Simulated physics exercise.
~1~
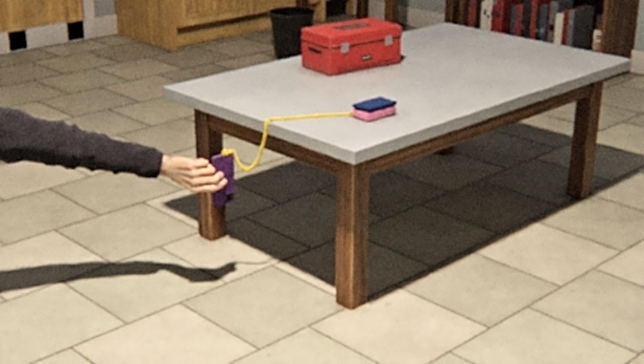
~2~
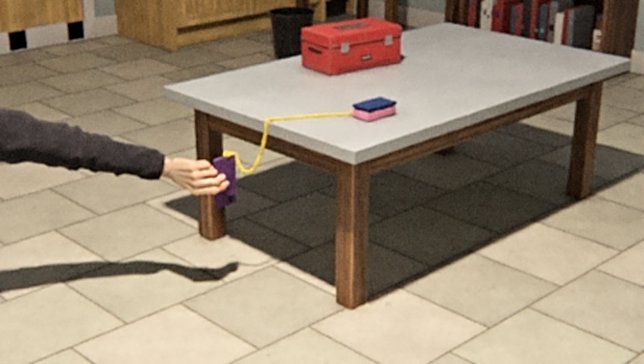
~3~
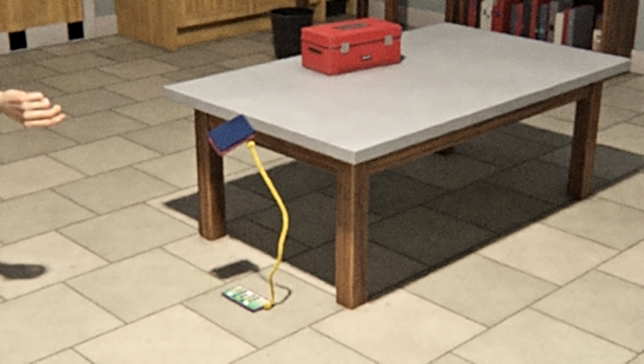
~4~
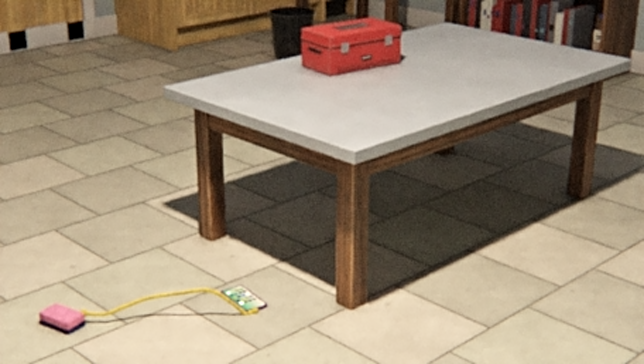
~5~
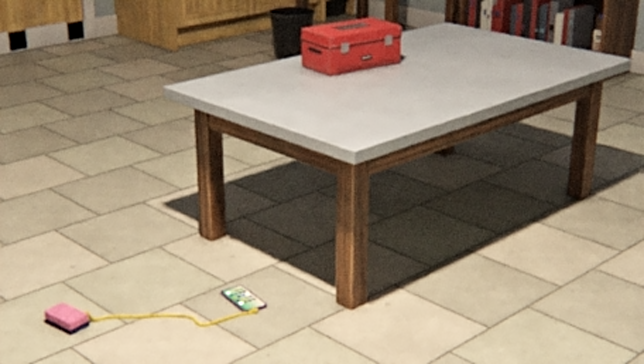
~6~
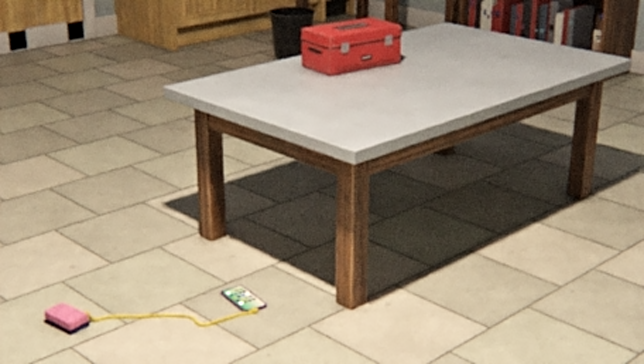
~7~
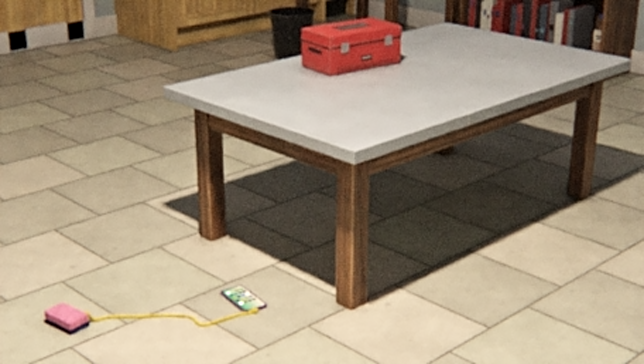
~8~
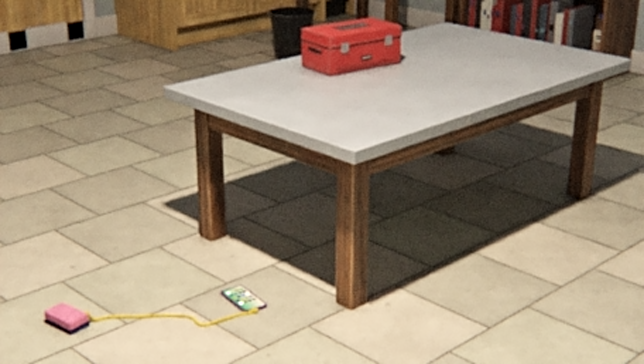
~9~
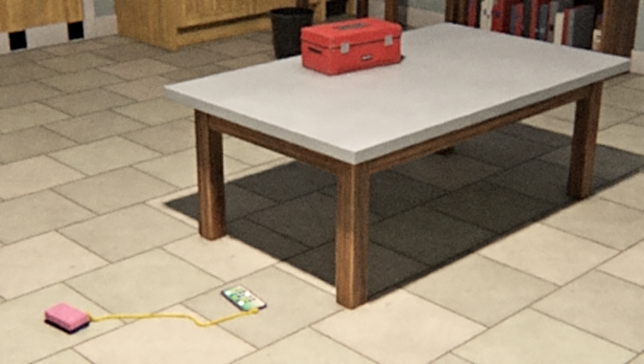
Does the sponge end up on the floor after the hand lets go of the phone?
Yes, the phone lands on the floor and the sponge is pulled off the table after it, coming to rest on the tiles to the left.
A purple phone hangs in a hand at the left of a grey-topped wooden table, seen from slightly above in a room with a pale tiled floor. A yellow cord runs from it up to a blue and pink sponge on the tabletop, with a red toolbox farther back. The hand lets go and draws back to the left, and the phone drops to the floor. The cord drags the sponge off the table's left edge, tipping it over. The sponge lands pink side up to the left of the phone, the cord settles between them, and the toolbox stays put.
